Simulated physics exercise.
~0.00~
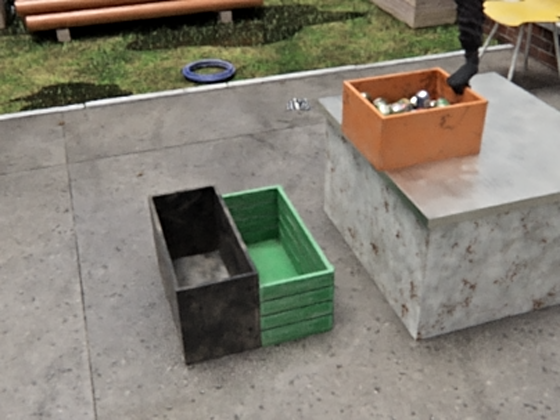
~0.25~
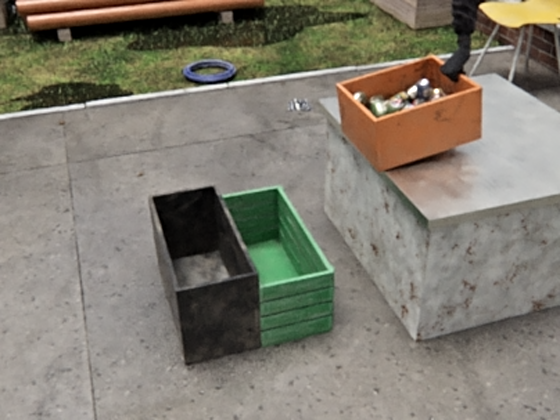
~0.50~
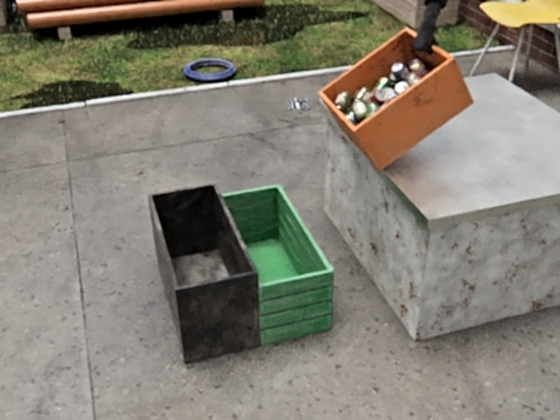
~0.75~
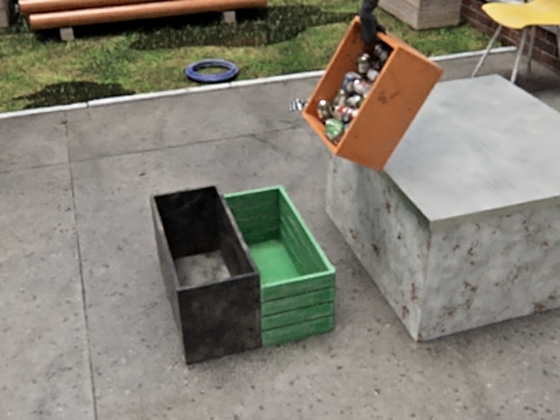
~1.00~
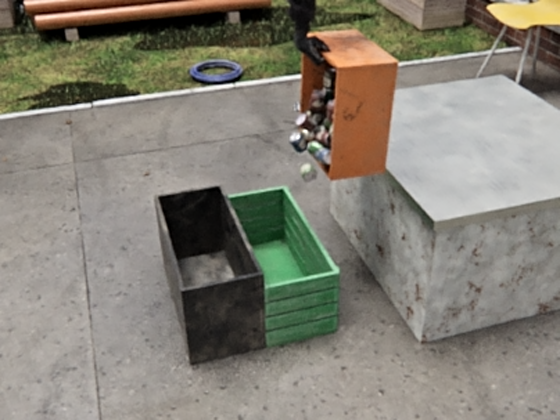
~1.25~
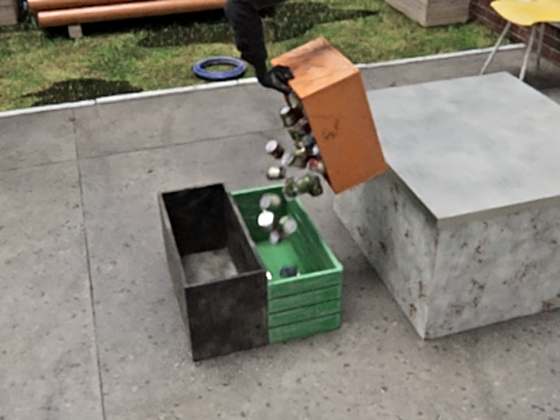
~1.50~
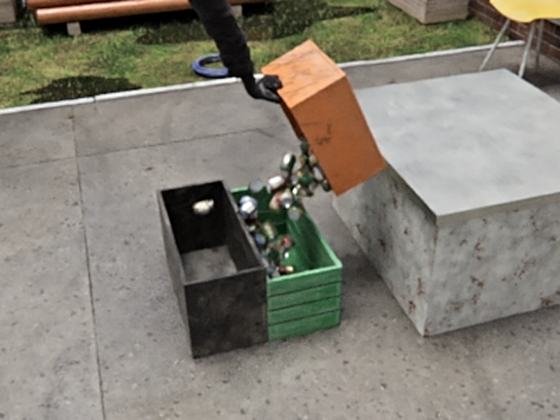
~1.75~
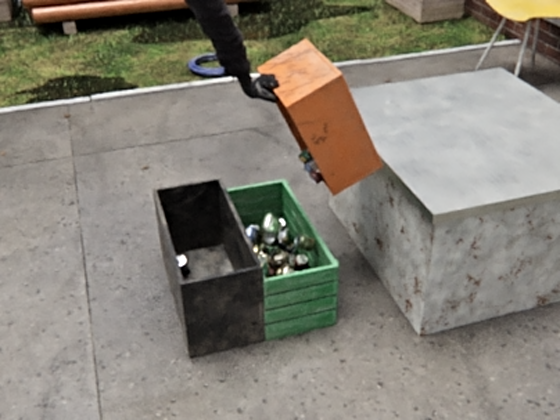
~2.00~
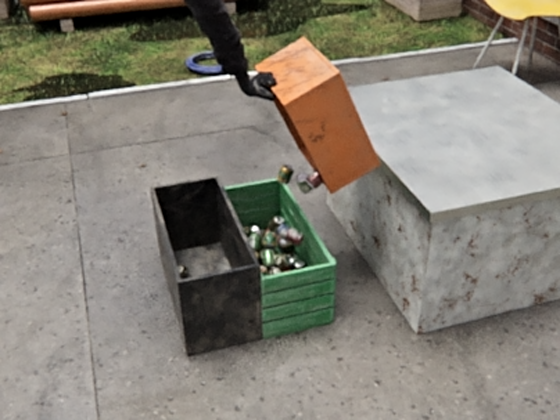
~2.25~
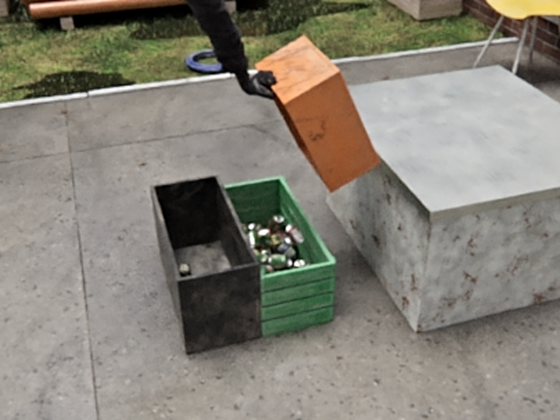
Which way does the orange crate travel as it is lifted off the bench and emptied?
The orange crate moves to the left, away from the bench and toward the tub and bin on the ground.
